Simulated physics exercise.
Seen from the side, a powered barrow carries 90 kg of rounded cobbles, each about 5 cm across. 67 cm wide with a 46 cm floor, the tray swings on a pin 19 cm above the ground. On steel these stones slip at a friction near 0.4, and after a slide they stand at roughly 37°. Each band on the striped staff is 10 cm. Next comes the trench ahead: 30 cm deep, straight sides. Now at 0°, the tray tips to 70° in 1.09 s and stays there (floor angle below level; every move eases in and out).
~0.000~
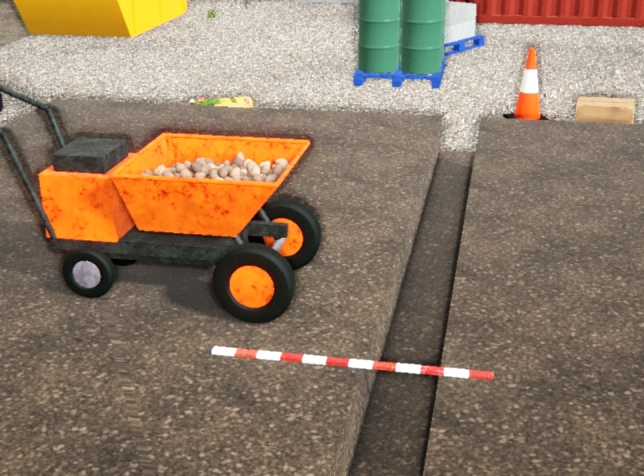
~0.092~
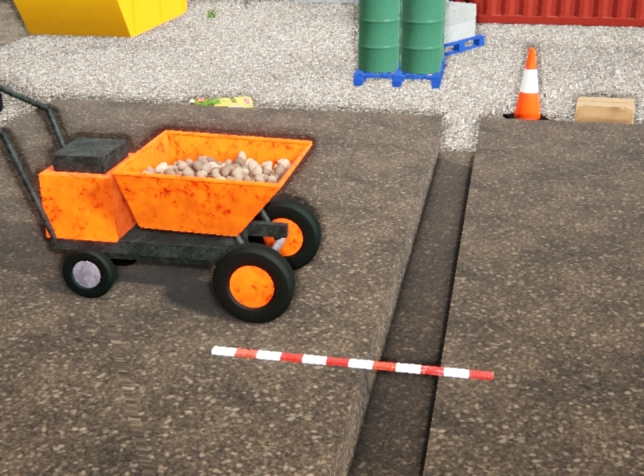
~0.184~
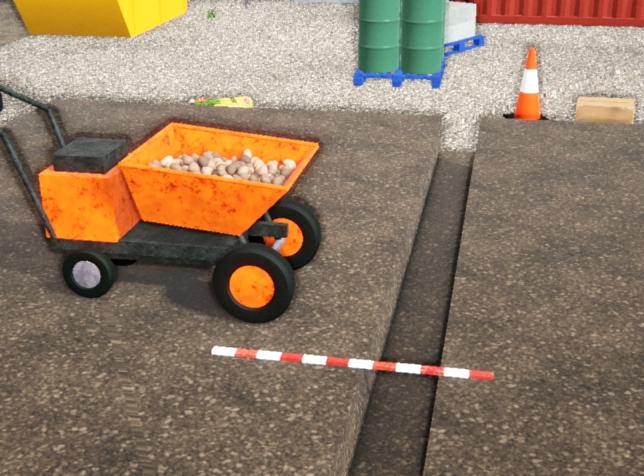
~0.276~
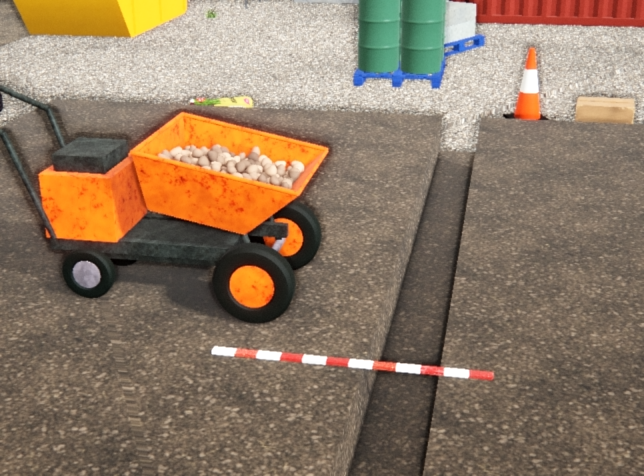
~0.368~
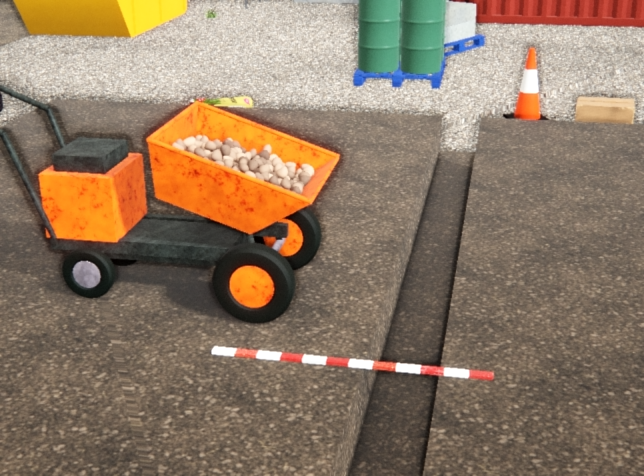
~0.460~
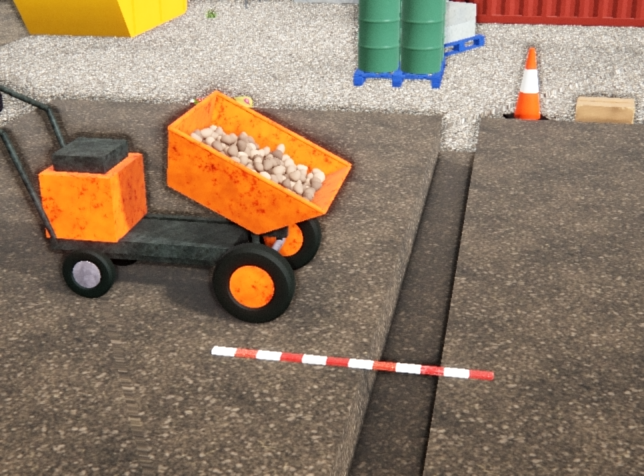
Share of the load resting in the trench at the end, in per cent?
97 per cent.
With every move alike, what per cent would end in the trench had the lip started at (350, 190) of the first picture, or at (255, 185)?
First spot about 25, second spot about 95 per cent.
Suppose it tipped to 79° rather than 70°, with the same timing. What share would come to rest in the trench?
Then about 100 per cent.
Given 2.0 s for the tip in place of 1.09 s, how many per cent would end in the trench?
Trench share: Approx. 100%.
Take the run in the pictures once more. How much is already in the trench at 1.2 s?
Some 30 per cent of the load by that point.
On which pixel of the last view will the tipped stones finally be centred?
Around (417, 348).
After 0.8 s the floor is at 59°; 100 % in the tray; the foremost stones are at (352, 235).
After 1.2 s the floor is at 70°; 66 % in the tray, 2 % short of the trench, 32 % in the trench; the foremost stones are at (442, 327).
After 1.5 s the floor is at 70°; 26 % in the tray, 1 % short of the trench, 70 % in the trench, 3 % past the trench; the foremost stones are at (508, 319).
After 3.5 s the floor is at 70°; 0 % in the tray, 97 % in the trench, 3 % past the trench; the foremost stones are at (550, 324).
